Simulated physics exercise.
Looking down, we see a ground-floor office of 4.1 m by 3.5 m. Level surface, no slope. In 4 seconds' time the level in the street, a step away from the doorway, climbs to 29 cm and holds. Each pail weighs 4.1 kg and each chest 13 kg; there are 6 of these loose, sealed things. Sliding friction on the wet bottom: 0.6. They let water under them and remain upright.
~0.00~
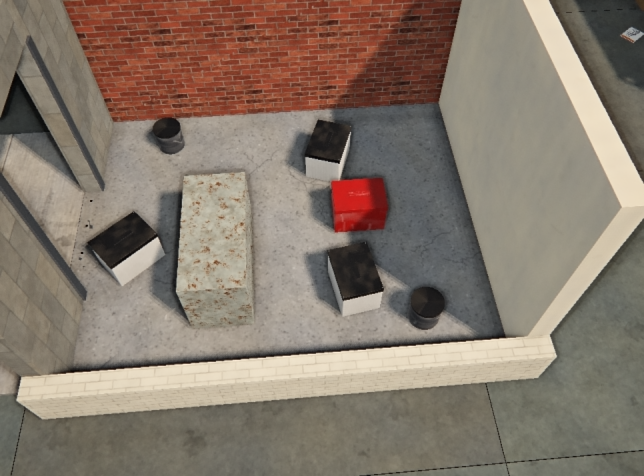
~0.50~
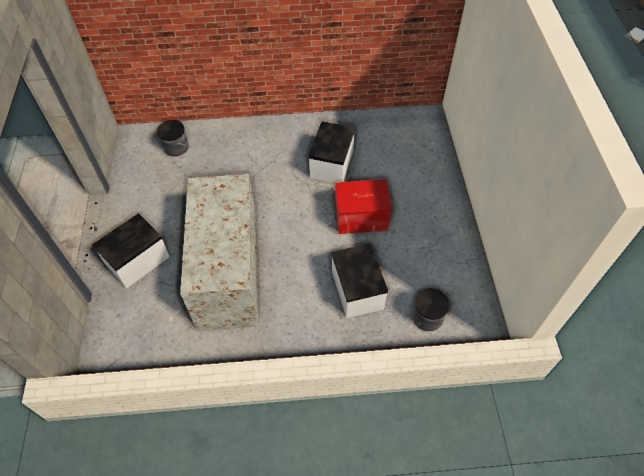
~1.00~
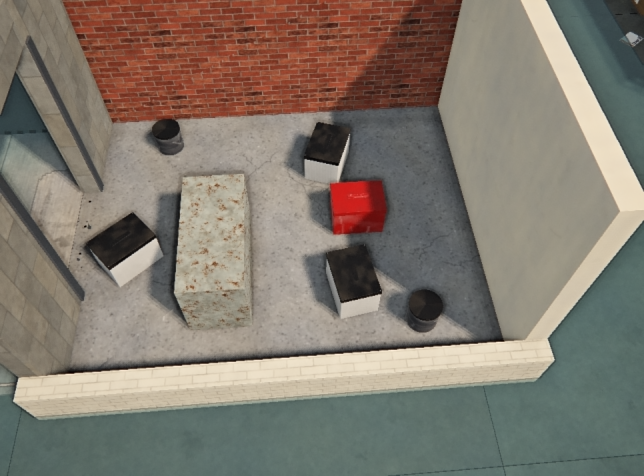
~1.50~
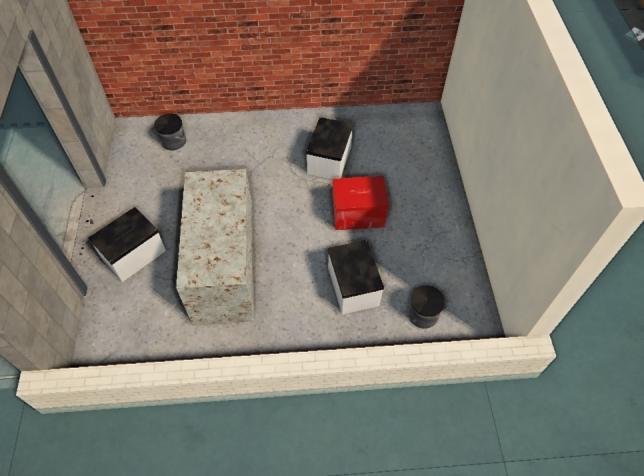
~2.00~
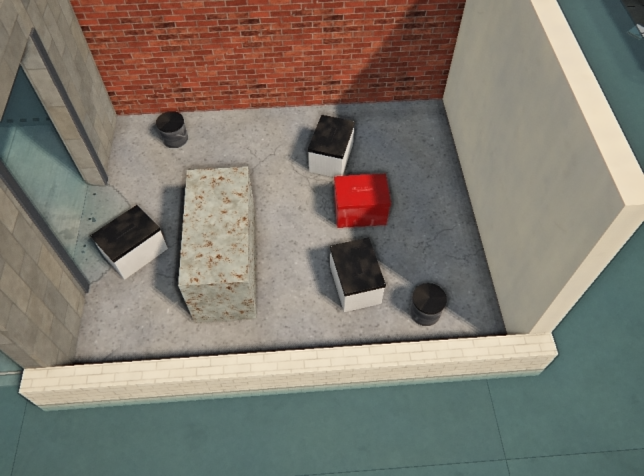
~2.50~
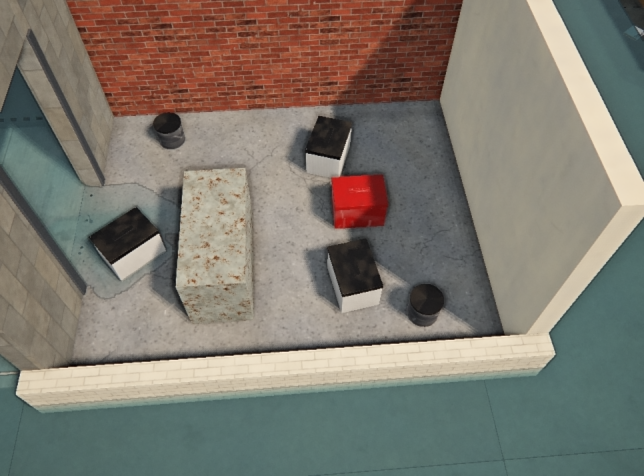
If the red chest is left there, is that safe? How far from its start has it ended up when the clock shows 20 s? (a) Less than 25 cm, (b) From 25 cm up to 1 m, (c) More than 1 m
Option b: From 25 cm up to 1 m.
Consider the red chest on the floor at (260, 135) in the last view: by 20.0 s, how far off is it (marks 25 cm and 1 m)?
Well, it gets shoved far.
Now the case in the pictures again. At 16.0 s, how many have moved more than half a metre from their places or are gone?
4.
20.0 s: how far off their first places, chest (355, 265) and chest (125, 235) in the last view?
They sit 60 cm and 350 cm away, in the order given.
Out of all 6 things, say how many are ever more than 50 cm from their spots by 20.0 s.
By my count, 6.
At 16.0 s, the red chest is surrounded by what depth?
Roughly 20 cm at that moment.
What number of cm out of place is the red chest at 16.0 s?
By then it has shifted roughly 40 cm.
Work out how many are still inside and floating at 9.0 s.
At that instant the tally stands at 5.
After 4.0 s the red chest is near (360, 191), 0.0 m from its start, aground; 0 afloat.
After 9.0 s the red chest is near (349, 193), 0.1 m from its start, aground; 5 afloat.
After 16.0 s the red chest is near (379, 153), 0.4 m from its start, afloat; 6 afloat.
After 20.0 s the red chest is near (365, 127), 0.7 m from its start, afloat; 6 afloat.
